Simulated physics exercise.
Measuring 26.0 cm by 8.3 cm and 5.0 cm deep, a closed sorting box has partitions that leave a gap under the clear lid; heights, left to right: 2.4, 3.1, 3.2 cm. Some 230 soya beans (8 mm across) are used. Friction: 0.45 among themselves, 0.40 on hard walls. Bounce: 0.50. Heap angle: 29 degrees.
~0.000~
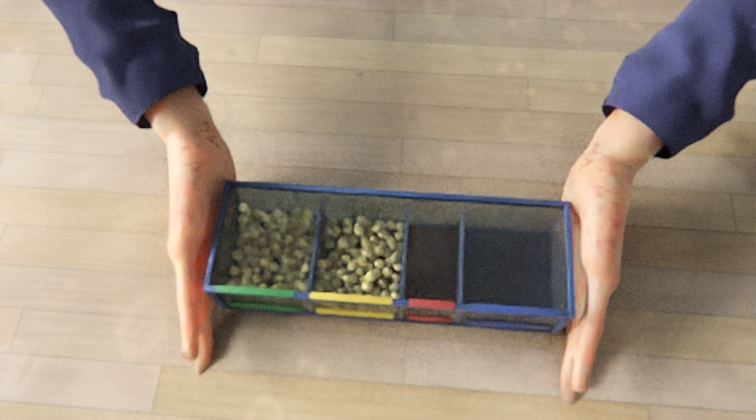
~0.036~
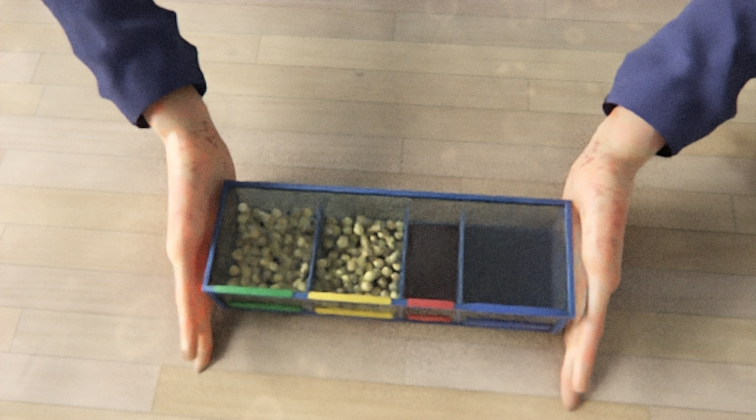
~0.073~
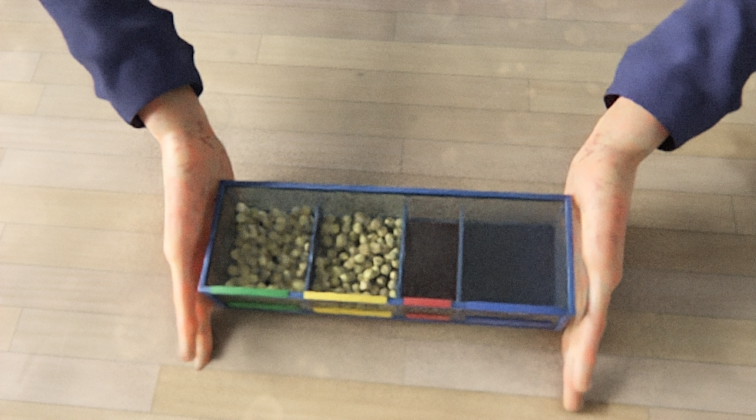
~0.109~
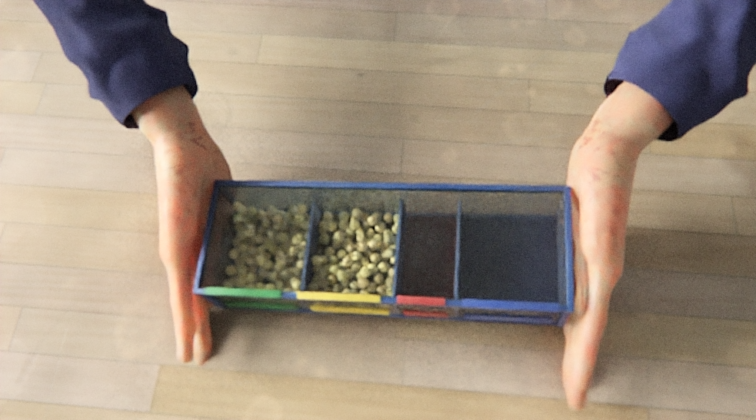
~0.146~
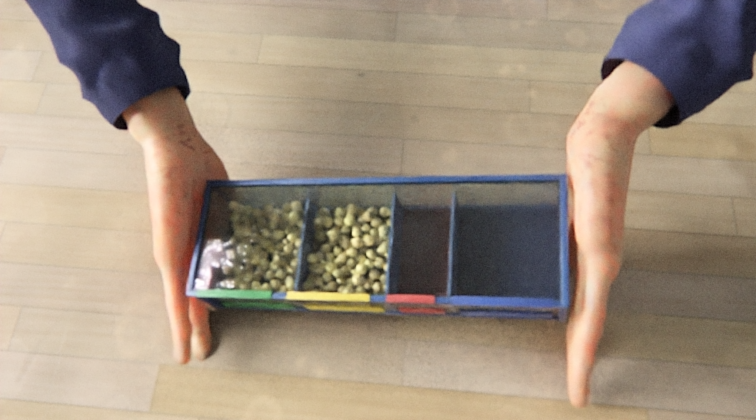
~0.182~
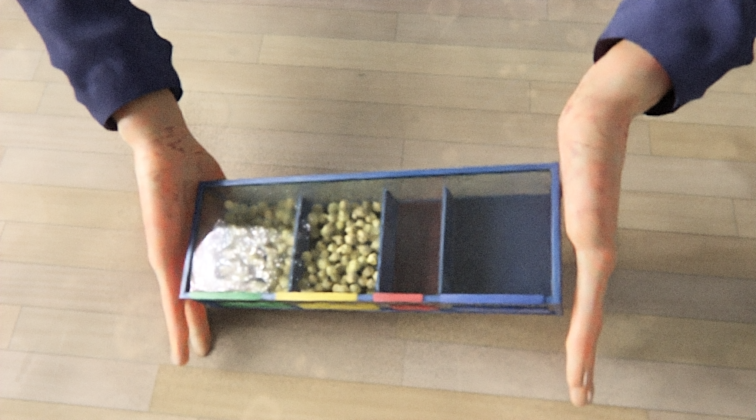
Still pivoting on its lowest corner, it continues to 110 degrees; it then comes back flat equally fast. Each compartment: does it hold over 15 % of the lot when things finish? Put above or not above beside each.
Red compartment: Not above; blue compartment: Not above; green compartment: Above; yellow compartment: Not above.
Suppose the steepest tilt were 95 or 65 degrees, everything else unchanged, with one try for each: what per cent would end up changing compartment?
Roughly 30 percent for the first try and 5 percent for the second.
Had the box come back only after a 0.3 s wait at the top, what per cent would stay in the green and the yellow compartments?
You'd end up with green at 95 per cent and yellow at 5 per cent.
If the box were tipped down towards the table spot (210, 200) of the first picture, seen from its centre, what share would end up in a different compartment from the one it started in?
Roughly 35 % of the pieces.
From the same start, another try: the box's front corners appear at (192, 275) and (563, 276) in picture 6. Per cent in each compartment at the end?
Red 0; blue 0; green 95; yellow 5.
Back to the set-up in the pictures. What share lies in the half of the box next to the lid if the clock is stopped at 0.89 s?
60 per cent, give or take.
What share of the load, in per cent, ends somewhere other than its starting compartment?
It works out to about 35 per cent.
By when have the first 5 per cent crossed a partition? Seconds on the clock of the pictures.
0.80 s, roughly.
After 0.89 s, tilt 110 degrees; green 80 %, yellow 20 %.
After 1.35 s, tilt 49 degrees; green 95 %, yellow 5 %.
After 1.89 s, tilt 0 degrees; green 95 %, yellow 5 %.
At rest (2.5 s), red 0 %, blue 0 %, green 95 %, yellow 5 %.
